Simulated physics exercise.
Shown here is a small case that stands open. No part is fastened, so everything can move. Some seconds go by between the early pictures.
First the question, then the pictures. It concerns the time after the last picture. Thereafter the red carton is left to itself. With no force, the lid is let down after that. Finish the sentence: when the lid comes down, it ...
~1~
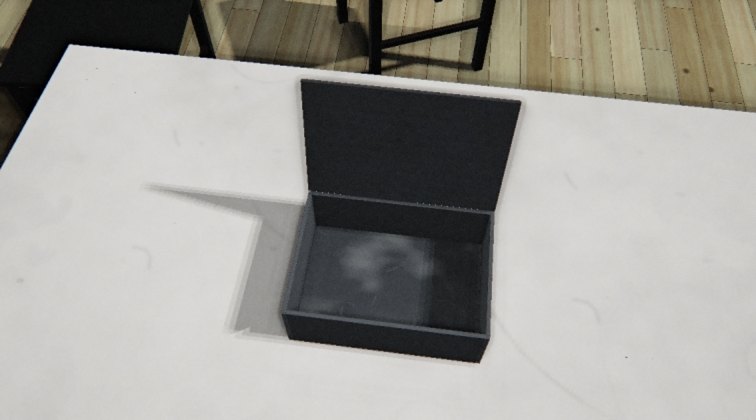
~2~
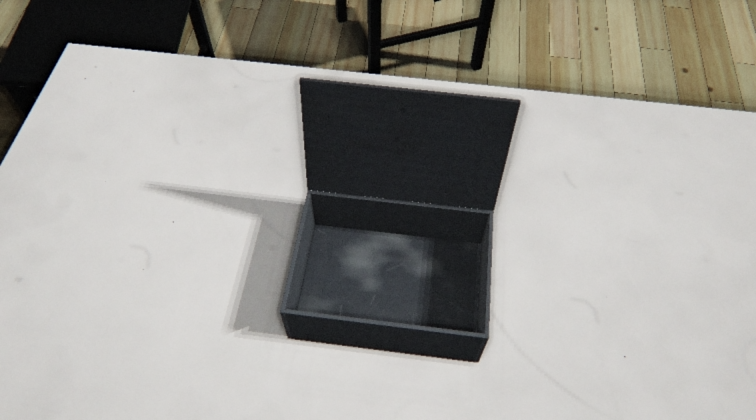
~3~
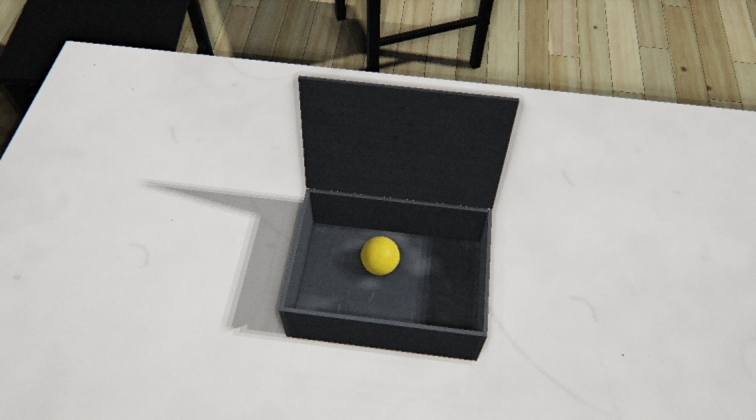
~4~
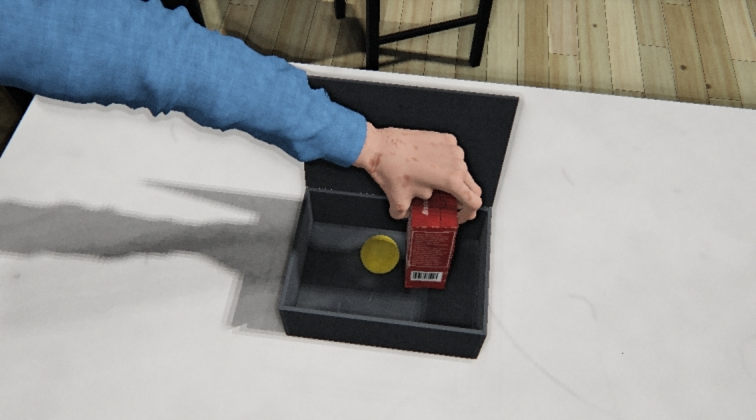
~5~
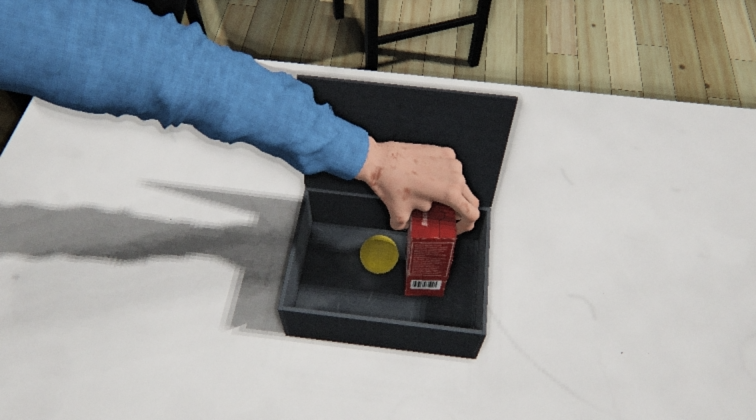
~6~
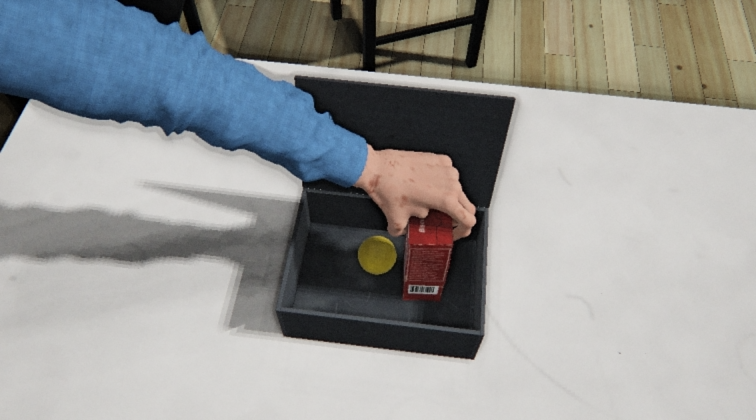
... cannot close.
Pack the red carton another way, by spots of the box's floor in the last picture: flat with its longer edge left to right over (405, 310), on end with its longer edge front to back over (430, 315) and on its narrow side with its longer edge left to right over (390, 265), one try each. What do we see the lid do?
The lid goes down the first time, stays up the second time and goes down the third time.
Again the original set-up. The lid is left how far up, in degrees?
Some 20°.
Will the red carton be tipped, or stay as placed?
As it turns out, it changes its angle.
Then, 1.30 s after the last picture, lid 84° above the rim.
Then, 1.70 s after the last picture, lid 54° above the rim; red carton tipped 6° from how it was near (426, 258).
Then, 2.00 s after the last picture, lid 27° above the rim; red carton tipped 42° from how it was near (428, 293).
Then, 3.30 s after the last picture, lid 22° above the rim; red carton tipped 59° from how it was near (434, 281).
At rest, lid 22° above the rim; tipped over in the box, red carton; yellow lemon in place. Seen from the same camera at the end, red carton near (435, 278).
